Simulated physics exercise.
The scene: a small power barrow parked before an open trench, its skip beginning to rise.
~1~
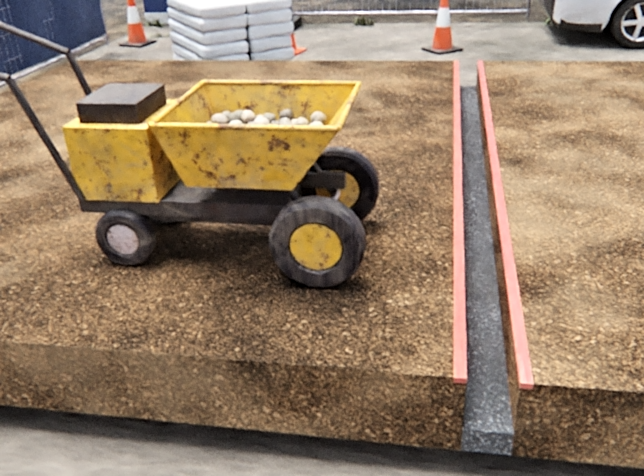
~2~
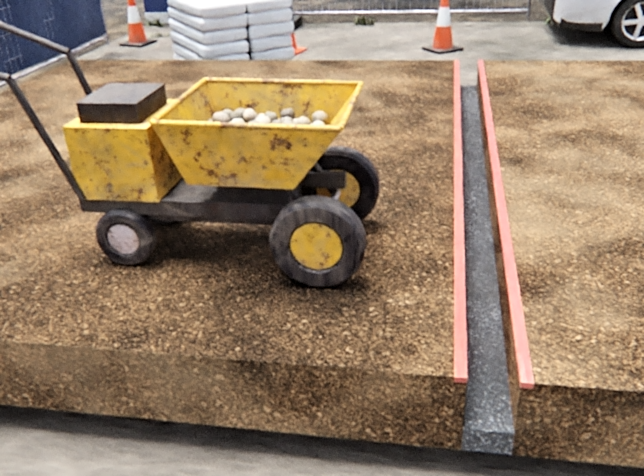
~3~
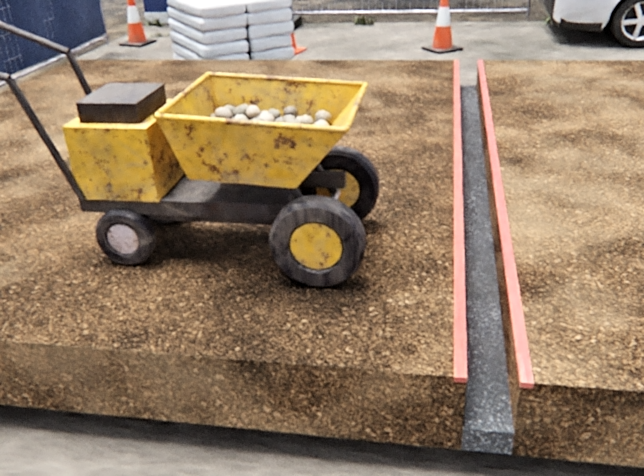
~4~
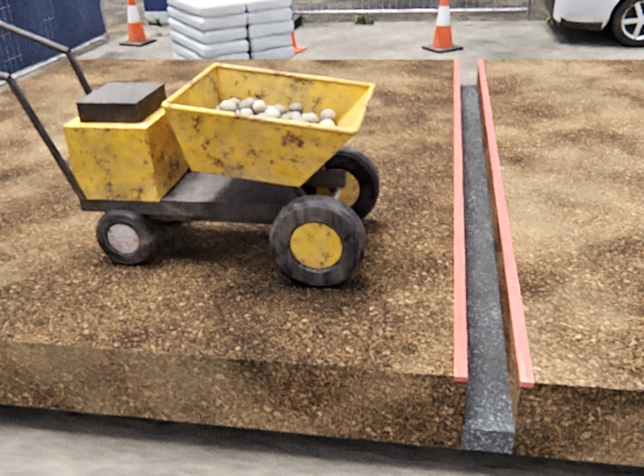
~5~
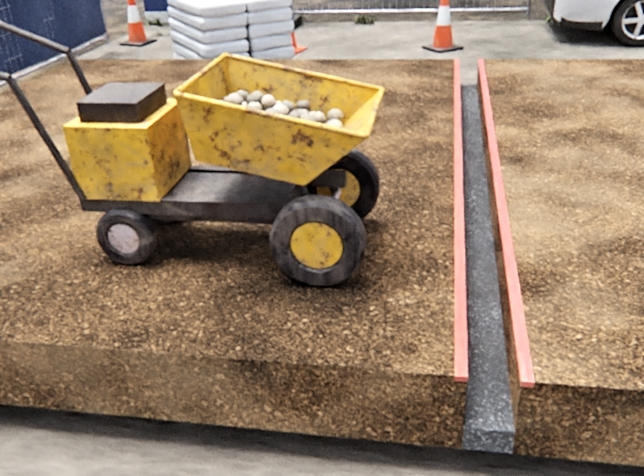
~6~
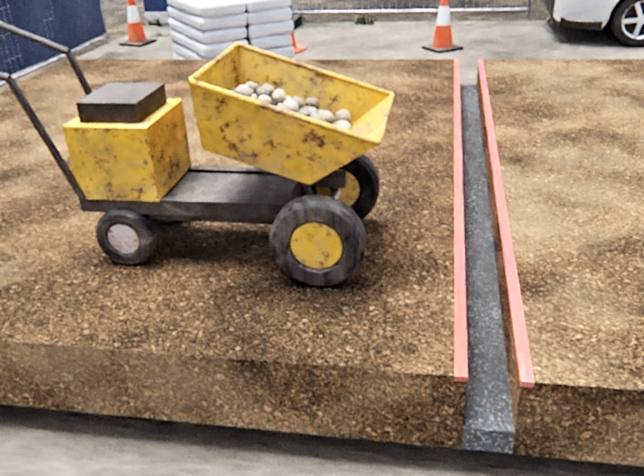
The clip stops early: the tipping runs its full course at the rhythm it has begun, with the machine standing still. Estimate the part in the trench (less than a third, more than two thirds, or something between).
In the trench: More than two thirds.
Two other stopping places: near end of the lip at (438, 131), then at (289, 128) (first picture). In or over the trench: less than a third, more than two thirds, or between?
One: Below one third. Two: One to two thirds.
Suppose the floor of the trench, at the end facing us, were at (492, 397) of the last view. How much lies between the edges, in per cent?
It comes to 60 per cent or so.
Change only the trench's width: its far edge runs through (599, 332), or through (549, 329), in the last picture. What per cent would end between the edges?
The first gives 100 %, the second 100 %.
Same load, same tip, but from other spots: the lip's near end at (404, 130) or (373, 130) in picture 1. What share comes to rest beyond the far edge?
About 100 and 70 per cent.
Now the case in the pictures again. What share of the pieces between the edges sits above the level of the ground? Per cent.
Roughly 5 in a hundred.
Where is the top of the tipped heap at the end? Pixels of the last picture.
At about (555, 238).
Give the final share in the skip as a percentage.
Near 0 %.
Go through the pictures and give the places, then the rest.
Lip of the skip (338, 129), level; top of the load (261, 126), river pebbles; first edge of the trench (460, 325); far edge (519, 329), the trench under half as wide as the skip, and about as deep as wide, in the first picture.
Lip of the skip (340, 129), level; top of the load (254, 129), in the second picture.
Lip of the skip (346, 130), tipped barely; top of the load (241, 121), in the third picture.
Lip of the skip (355, 133), tipped a little; top of the load (246, 115), in the fourth picture.
Lip of the skip (366, 137), tipped a little; top of the load (254, 119), in the fifth picture.
Lip of the skip (378, 143), tipped clearly; top of the load (242, 105); first edge of the trench (461, 323); far edge (520, 327), in the sixth picture.
Just after the last frame, skip tipped steeply; every one in the skip.
A moment on, skip tipped right over; the larger part in the skip; just a few short of the trench; about a tenth in or heaped over the trench; just a few falling.
Further on, skip tipped right over; about a tenth in the skip; about a tenth short of the trench; roughly two thirds in or heaped over the trench; roughly a quarter beyond it.
When it is over, skip tipped right over; just a few short of the trench; the larger part in or heaped over the trench; roughly a quarter beyond it.
